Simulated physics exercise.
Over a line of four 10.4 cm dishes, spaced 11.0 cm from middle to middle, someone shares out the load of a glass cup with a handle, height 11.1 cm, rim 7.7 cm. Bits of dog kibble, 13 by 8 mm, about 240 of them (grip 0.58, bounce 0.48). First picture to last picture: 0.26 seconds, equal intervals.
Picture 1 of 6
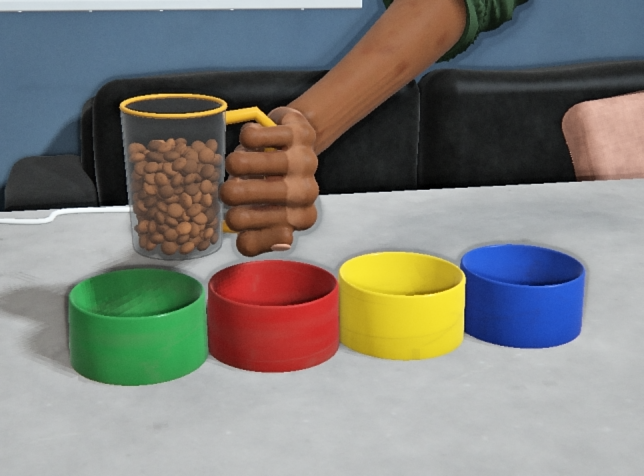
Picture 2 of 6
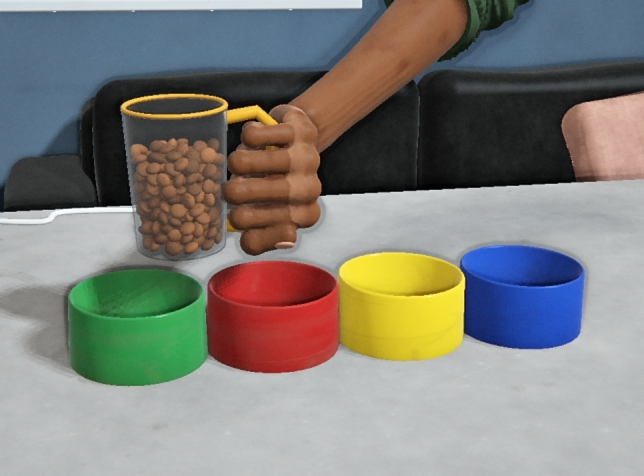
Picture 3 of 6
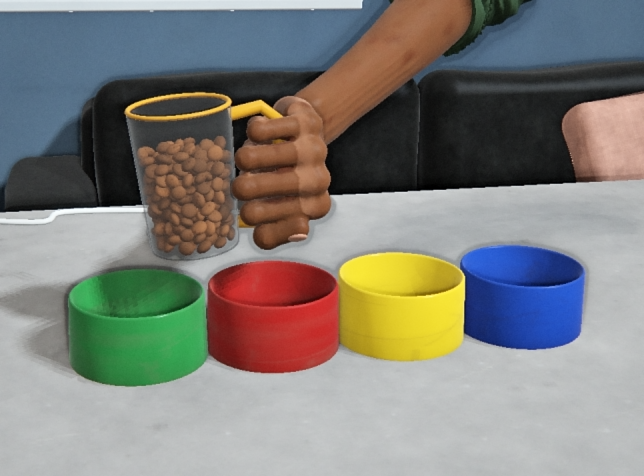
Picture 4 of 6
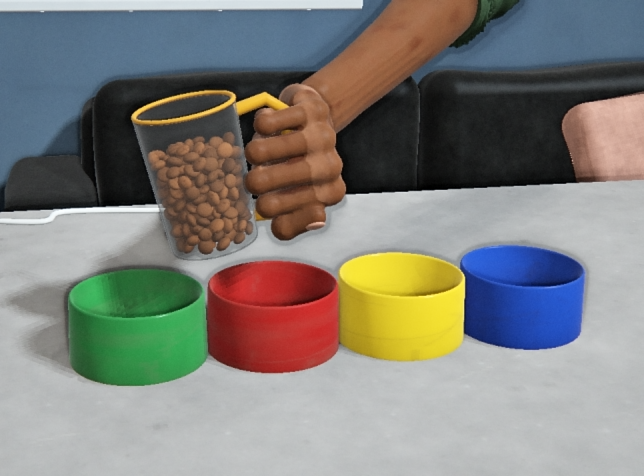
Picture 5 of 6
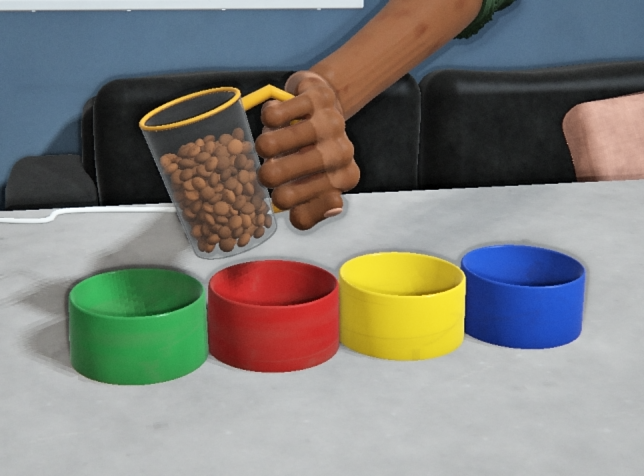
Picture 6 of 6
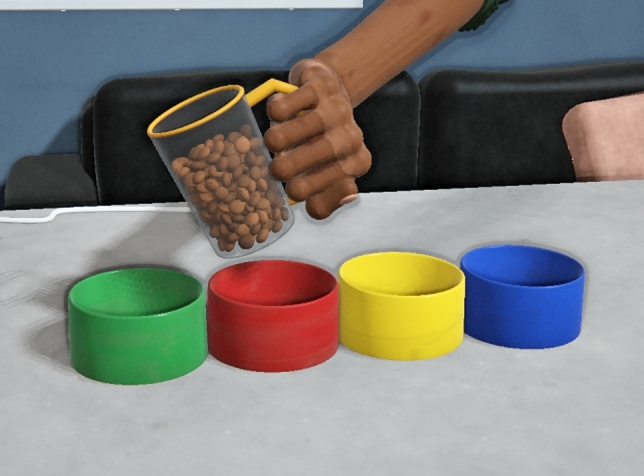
A clear cup of brown kibble, gripped by its yellow handle in a person's hand, starts upright behind the green and red dishes. The hand shifts it slightly right while gradually tilting its rim to the left, and the pieces stay inside above the row of four dishes, which remain still.
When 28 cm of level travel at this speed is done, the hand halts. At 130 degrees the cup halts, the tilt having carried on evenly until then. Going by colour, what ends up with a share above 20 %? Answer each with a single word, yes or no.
Red no, blue no, green no, yellow yes, counter no.
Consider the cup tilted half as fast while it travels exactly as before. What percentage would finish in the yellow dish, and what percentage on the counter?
That gives yellow 100 with 0 for the counter.
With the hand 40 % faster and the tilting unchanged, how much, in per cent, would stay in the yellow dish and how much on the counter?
Then the yellow dish gets 80 and the counter 10.
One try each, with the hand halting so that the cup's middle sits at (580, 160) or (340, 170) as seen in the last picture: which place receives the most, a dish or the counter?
Yellow, then red.
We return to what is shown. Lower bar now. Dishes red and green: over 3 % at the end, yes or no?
Well, red gets a tick and green gets a cross.
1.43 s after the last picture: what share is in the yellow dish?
By that moment, around 85 percent has got there.
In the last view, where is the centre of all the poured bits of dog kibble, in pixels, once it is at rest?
(393, 311).
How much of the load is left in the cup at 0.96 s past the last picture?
Somewhere near 35 per cent of the load.
Then, 0.57 s after the last picture, tilt 94 degrees; cup holds 100 %.
Then, 0.96 s after the last picture, tilt 130 degrees; cup holds 35 %, red 10 %, yellow 55 %.
Then, 1.43 s after the last picture, tilt 130 degrees; cup holds 0 %, red 10 %, yellow 85 %.
In the end, red 10 %, blue 0 %, green 0 %, yellow 85 %, counter 5 %.
